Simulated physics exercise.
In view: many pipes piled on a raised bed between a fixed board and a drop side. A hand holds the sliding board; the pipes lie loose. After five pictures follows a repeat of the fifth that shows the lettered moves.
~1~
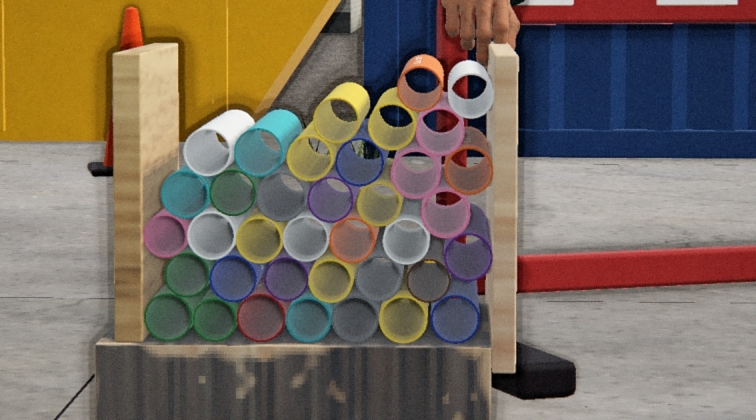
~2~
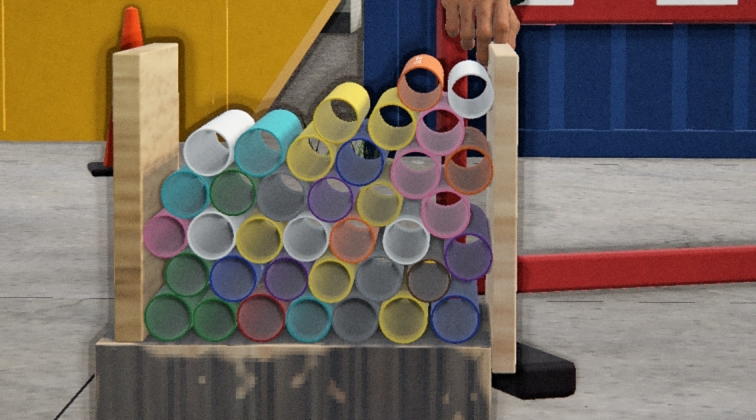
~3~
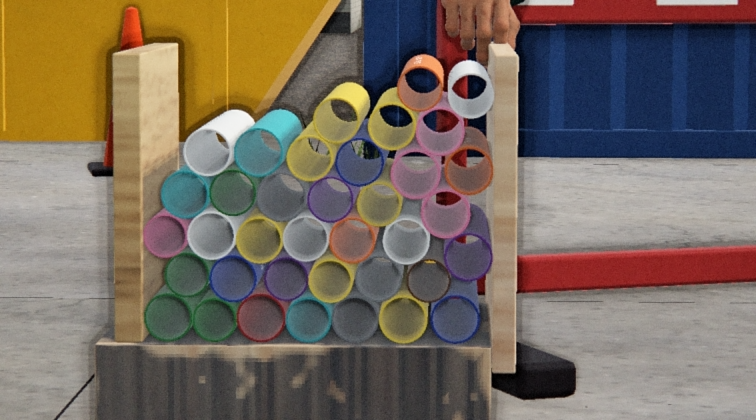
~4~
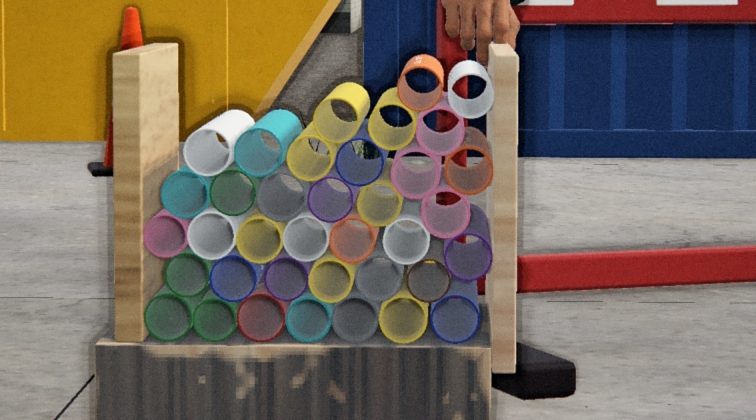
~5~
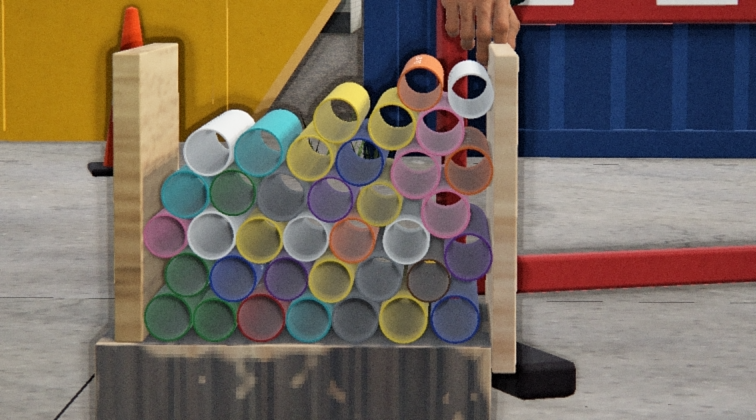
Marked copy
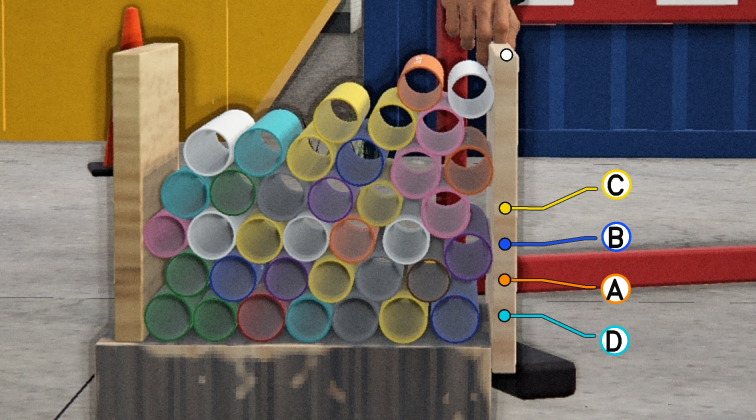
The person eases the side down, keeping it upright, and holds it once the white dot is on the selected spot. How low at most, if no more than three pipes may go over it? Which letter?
Lower it to C and no more.
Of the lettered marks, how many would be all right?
One of the four.
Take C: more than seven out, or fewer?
At C, fewer than seven.
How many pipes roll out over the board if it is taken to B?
It comes to four.
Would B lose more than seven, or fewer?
It loses fewer than seven.
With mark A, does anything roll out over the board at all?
Yes, at A.
On the marked copy, A at (504, 280); B at (505, 245); C at (505, 209); D at (504, 316); the white dot at (506, 55).
Following C. Soon after the start, top of the board (494, 128).
Later, top of the board (493, 208).
In the end, top of the board (493, 208), one out over the board.
As for the rest, A four out over the board; B four out over the board; D more than three out over the board.
